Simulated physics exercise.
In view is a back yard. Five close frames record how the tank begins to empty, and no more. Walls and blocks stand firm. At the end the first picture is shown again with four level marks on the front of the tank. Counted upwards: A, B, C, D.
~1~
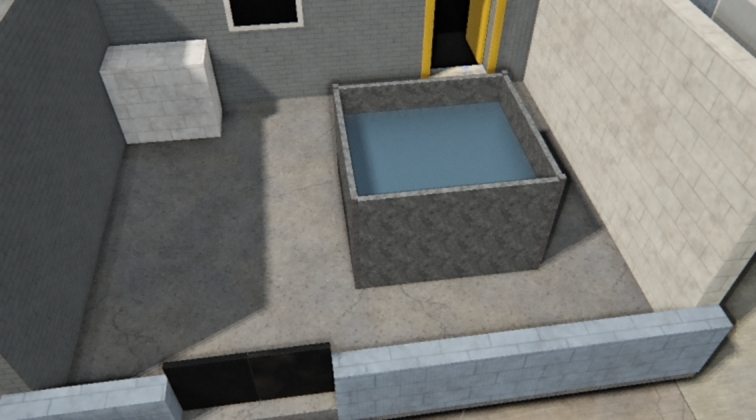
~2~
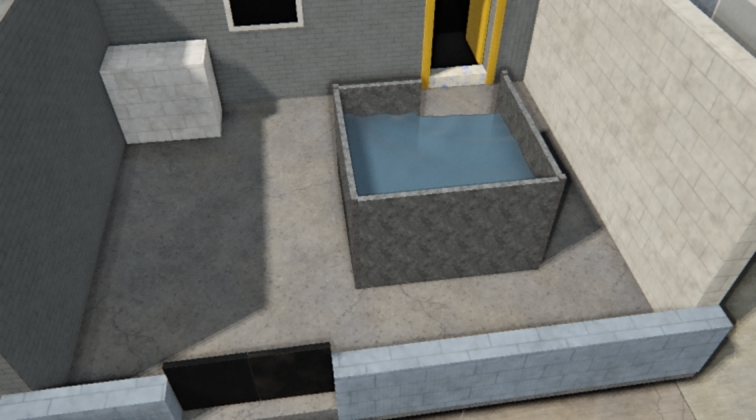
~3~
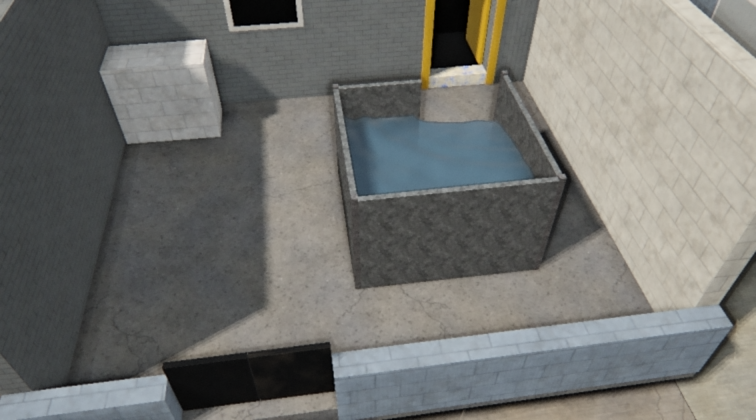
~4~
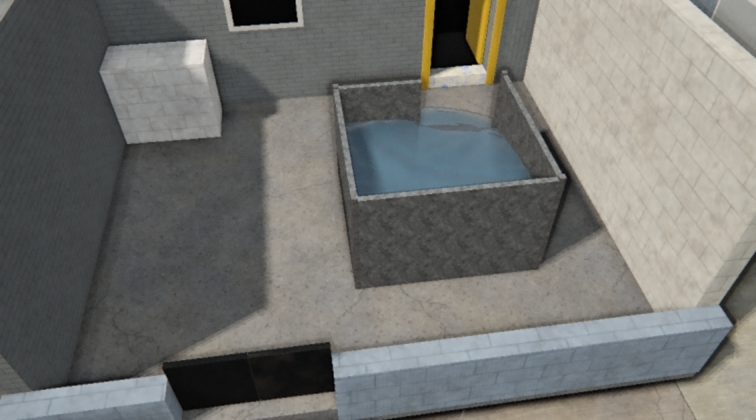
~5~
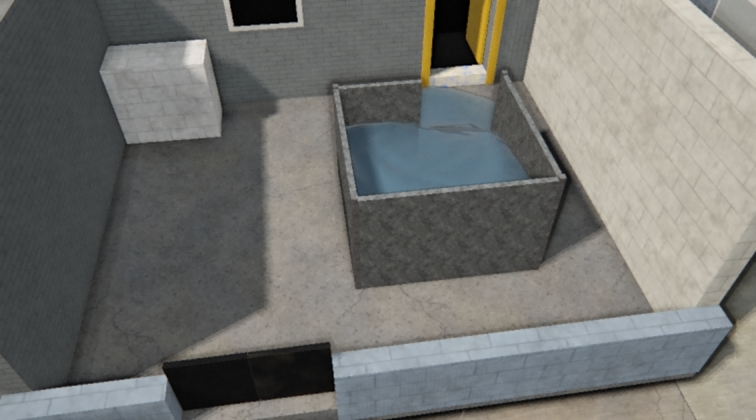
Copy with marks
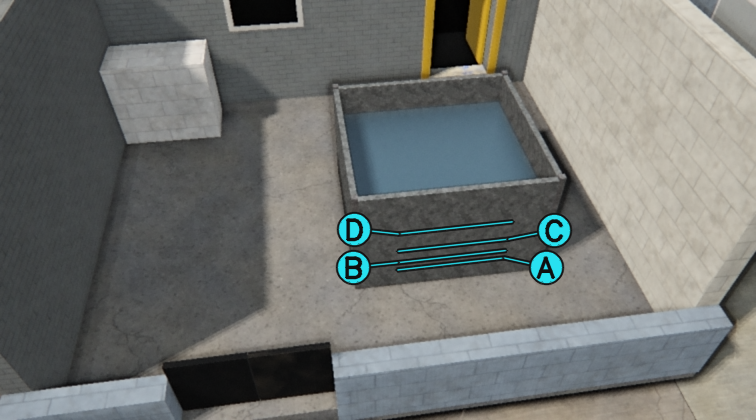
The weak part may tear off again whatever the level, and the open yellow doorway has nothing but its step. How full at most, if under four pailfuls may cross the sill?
Mark B just does it.
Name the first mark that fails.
Mark C.
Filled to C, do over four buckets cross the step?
Yes, that goes wrong.
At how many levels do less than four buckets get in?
Two.
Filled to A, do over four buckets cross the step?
No.
On the marked copy, A at (451, 263); B at (452, 256); C at (453, 245); D at (456, 227); from the bottom up A, B, C, D.
If A is chosen, nothing gets over.
If B is chosen, a splash gets over, under a bucket.
If C is chosen, about 10 bucketfuls get in.
If D is chosen, dozens of bucketfuls pour in.
